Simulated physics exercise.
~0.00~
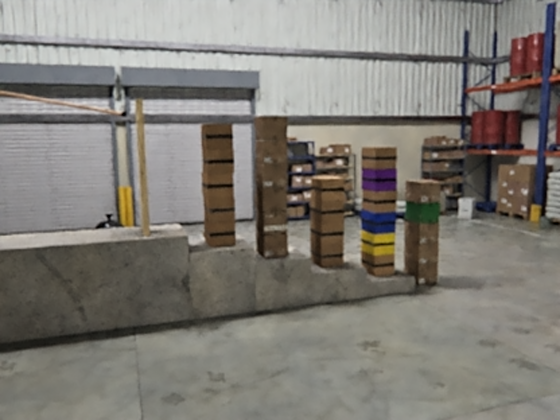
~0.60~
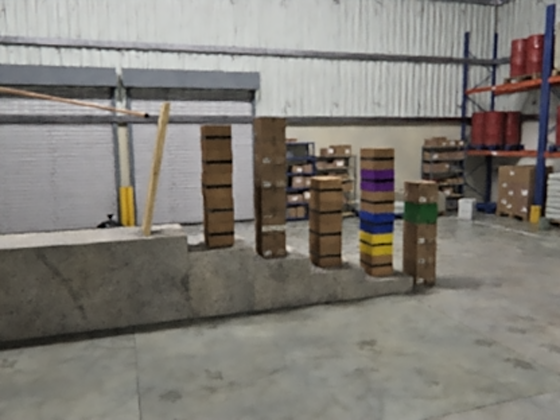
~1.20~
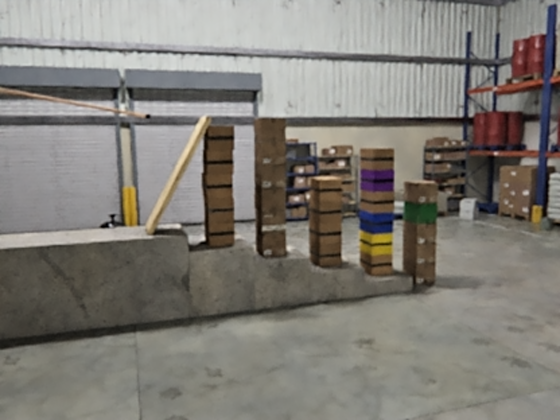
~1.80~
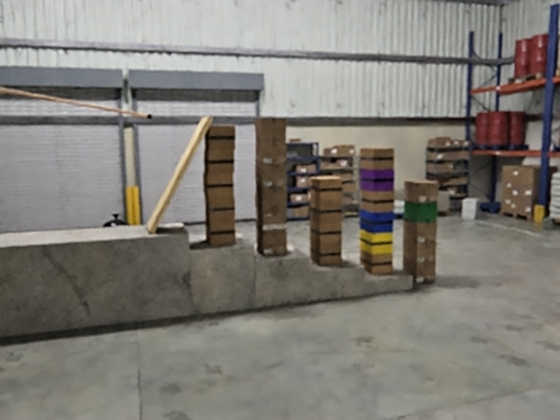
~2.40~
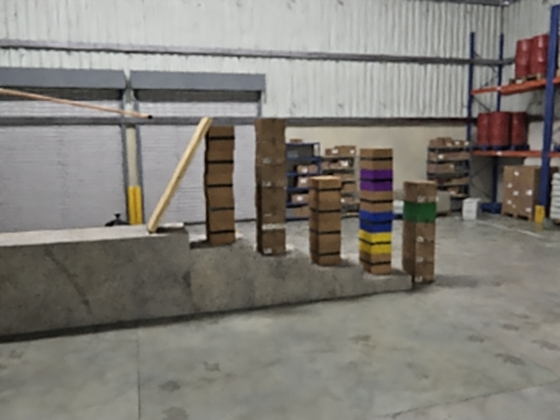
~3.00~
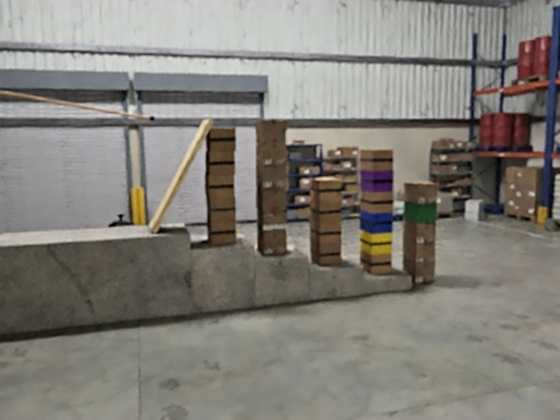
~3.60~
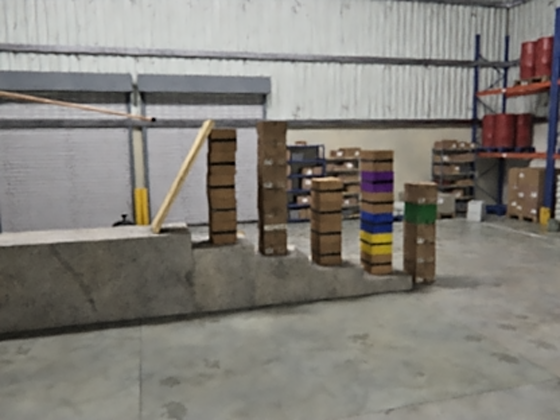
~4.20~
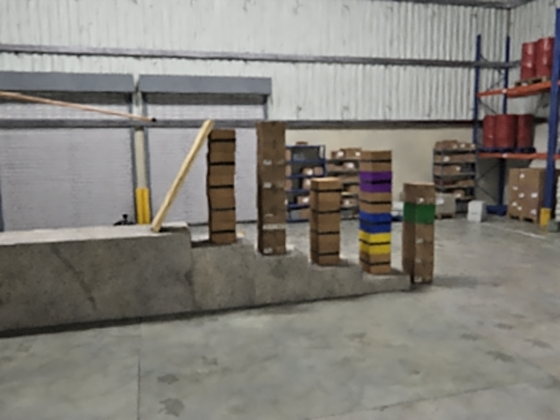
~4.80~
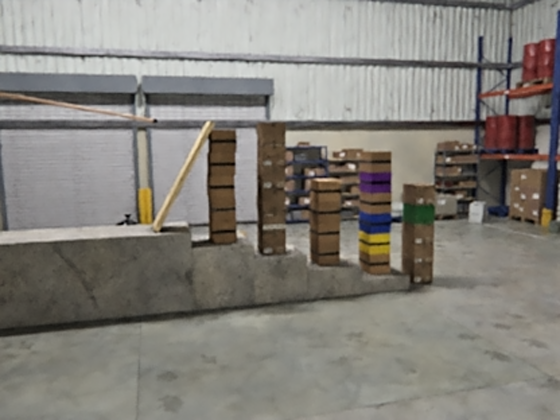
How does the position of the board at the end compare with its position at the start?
At the start the board stands upright on the concrete block, apart from the stacks. At the end it leans to the right, with its top resting against the first stack of boxes.
